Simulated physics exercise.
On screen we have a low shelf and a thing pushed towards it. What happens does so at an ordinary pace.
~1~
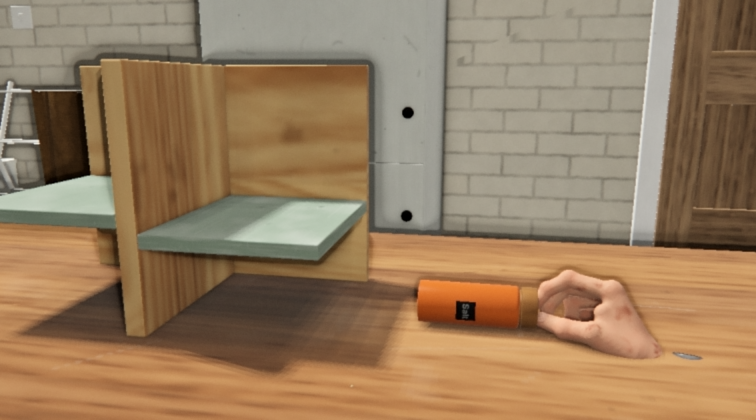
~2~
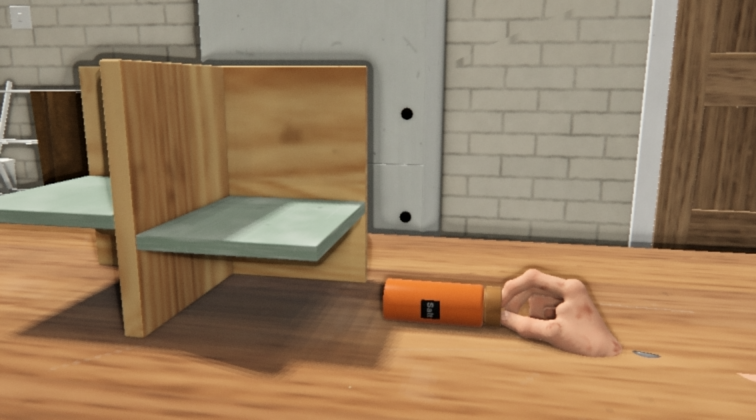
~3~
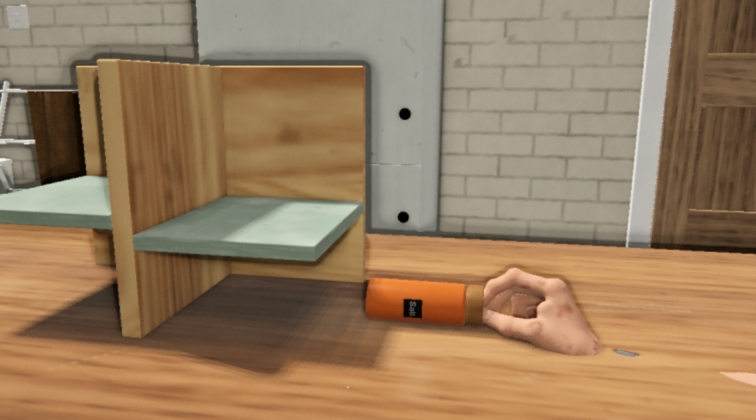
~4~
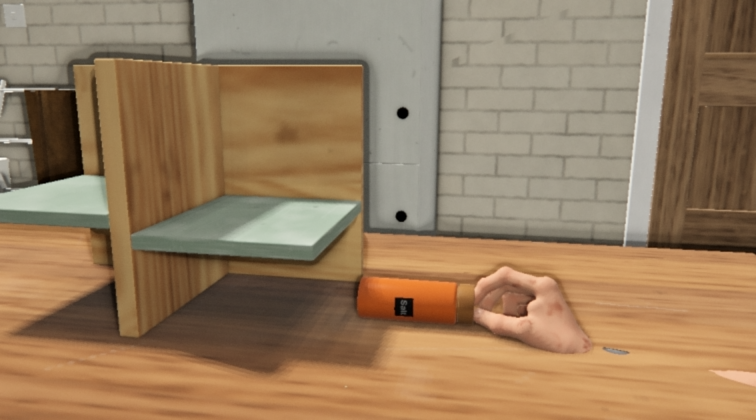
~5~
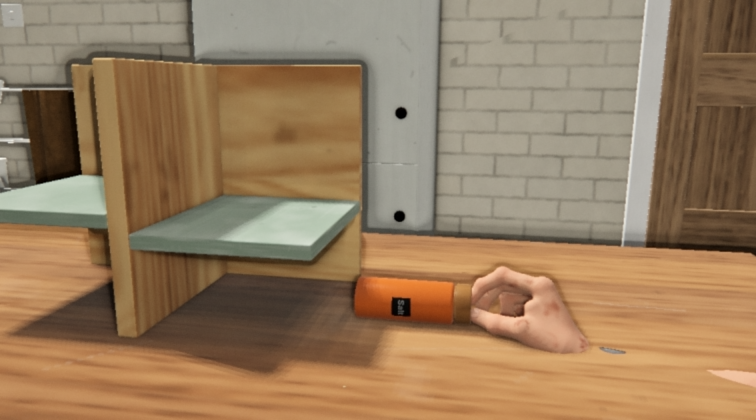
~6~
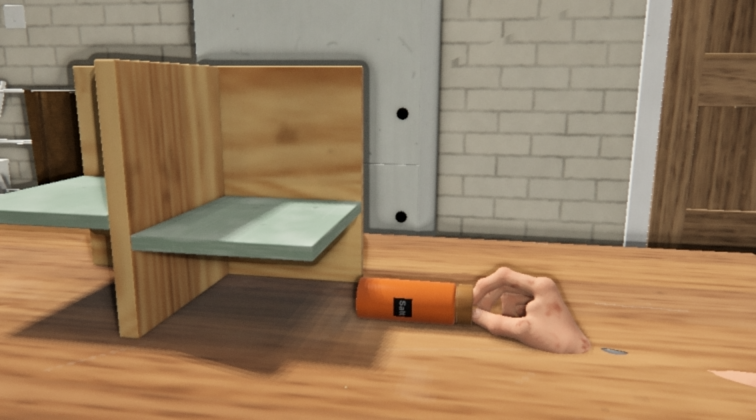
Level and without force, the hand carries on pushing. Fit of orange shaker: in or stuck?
It is going to pass beneath, I think.
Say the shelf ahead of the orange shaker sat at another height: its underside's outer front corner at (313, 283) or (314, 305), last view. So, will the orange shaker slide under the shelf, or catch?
Taking the two heights in turn, it slips beneath and then slips beneath.
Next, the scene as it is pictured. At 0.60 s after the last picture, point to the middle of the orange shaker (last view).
The middle sits near (321, 295).
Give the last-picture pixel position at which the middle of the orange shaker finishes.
Somewhere around pixel (276, 292).
Then, 0.36 s after the last picture, orange shaker sliding up to the opening near (371, 299).
Then, 0.60 s after the last picture, orange shaker part of the way in near (320, 295).
At rest, the orange shaker clears the shelf, near (275, 292).
